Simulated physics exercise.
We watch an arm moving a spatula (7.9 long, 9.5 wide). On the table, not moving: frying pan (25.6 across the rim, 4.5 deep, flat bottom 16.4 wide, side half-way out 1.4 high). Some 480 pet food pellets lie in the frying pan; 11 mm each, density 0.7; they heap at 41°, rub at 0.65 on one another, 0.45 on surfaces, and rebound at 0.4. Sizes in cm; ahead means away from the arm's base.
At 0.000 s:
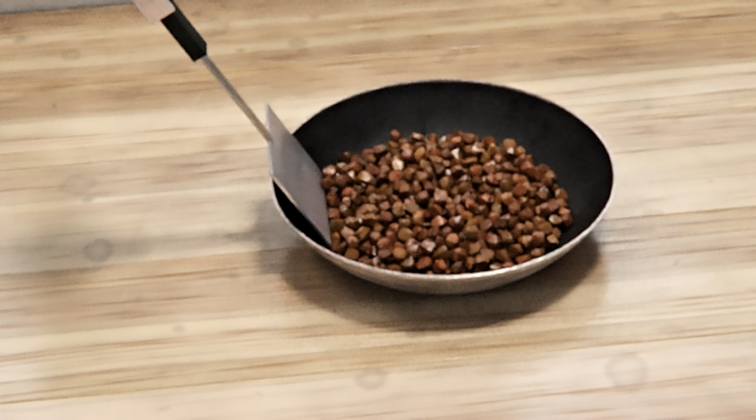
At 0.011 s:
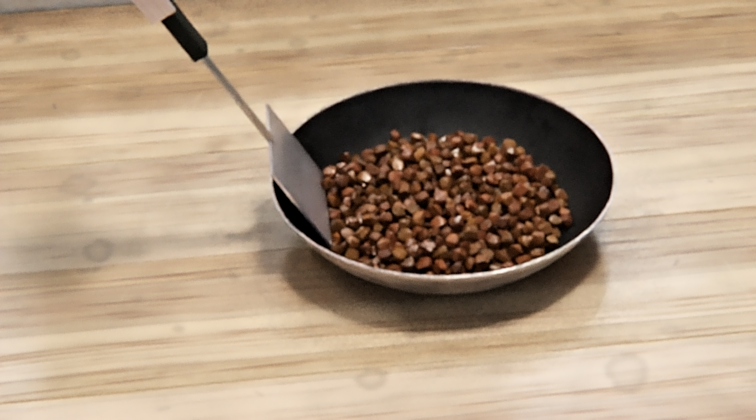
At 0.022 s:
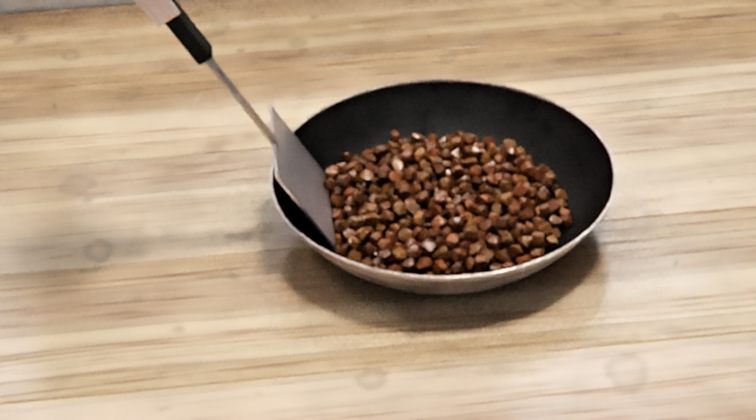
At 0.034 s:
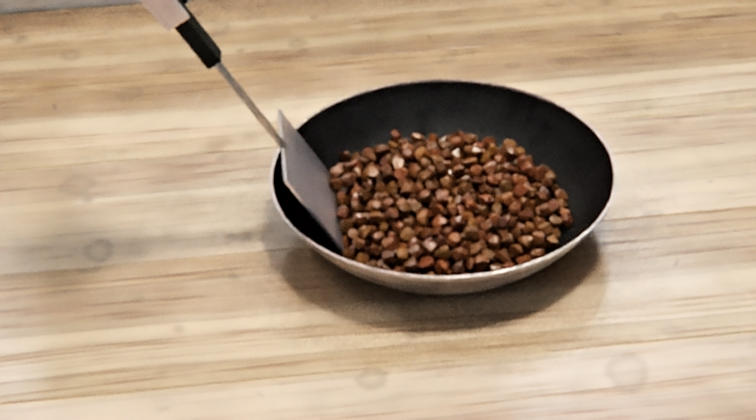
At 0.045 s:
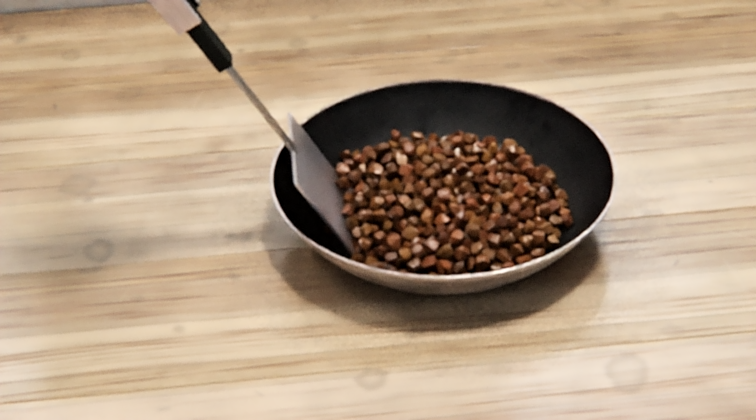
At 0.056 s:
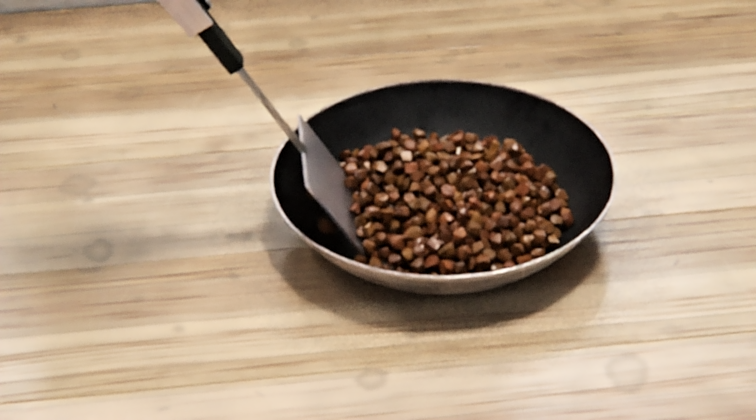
A black frying pan with a pale outer rim, heaped with reddish-brown pellets, sits on a light, streaky wood-grain tabletop, seen from above at an angle. At its left side, a grey spatula with a black-and-pale handle slants down into the pan against the pile. The spatula slides slowly a short way right, nudging the nearest pellets, while the pan and camera stay still.
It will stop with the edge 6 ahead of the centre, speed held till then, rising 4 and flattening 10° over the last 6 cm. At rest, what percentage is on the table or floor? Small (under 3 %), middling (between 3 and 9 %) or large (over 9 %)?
On the table or floor the share is middling, between 3 and 9 %.
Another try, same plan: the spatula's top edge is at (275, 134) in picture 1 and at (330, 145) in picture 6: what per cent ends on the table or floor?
Some 20 per cent.
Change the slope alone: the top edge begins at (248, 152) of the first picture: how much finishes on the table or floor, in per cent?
Some 5 per cent.
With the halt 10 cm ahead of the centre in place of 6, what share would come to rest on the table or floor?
Then about 40 per cent.
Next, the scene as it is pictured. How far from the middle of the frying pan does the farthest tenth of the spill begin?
Roughly 25 cm.
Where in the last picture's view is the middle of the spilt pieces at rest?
Near (681, 205).
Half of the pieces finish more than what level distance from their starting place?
Some 4 cm.
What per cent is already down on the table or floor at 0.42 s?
Roughly 4 per cent.
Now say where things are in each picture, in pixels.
Spatula top edge at (268, 137), sloping 61°; upper third of the load around (448, 199), from x 325 to 565, top at y 135; 479 in the frying pan, in the first frame.
Spatula top edge at (269, 138), sloping 61°; upper third of the load around (448, 200), from x 325 to 565, top at y 135, in the second frame.
Spatula top edge at (273, 140), sloping 61°; upper third of the load around (448, 200), from x 330 to 565, top at y 135, in the third frame.
Spatula top edge at (282, 144), sloping 61°; upper third of the load around (441, 198), from x 330 to 565, top at y 135, in the fourth frame.
Spatula top edge at (292, 147), sloping 61°; upper third of the load around (436, 195), from x 330 to 565, top at y 135, in the fifth frame.
Spatula top edge at (302, 149), sloping 61°; upper third of the load around (434, 193), from x 315 to 565, top at y 135; 479 in the frying pan, in the sixth frame.
By 0.12 s, sloping 61°, highest piece 15 above the table; 477 in the frying pan, 2 on the blade or in flight.
By 0.19 s, sloping 57°, highest piece 22 above the table; 476 in the frying pan, 3 on the blade or in flight.
By 0.42 s, sloping 51°, highest piece 14 above the table; 458 in the frying pan, 17 on the table or floor, 4 on the blade or in flight.
By 1.47 s, sloping 51°, highest piece 6 above the table; 457 in the frying pan, 22 on the table or floor.
Final count, 457 in the frying pan, 22 on the table or floor. That is 5 % on the table or floor.
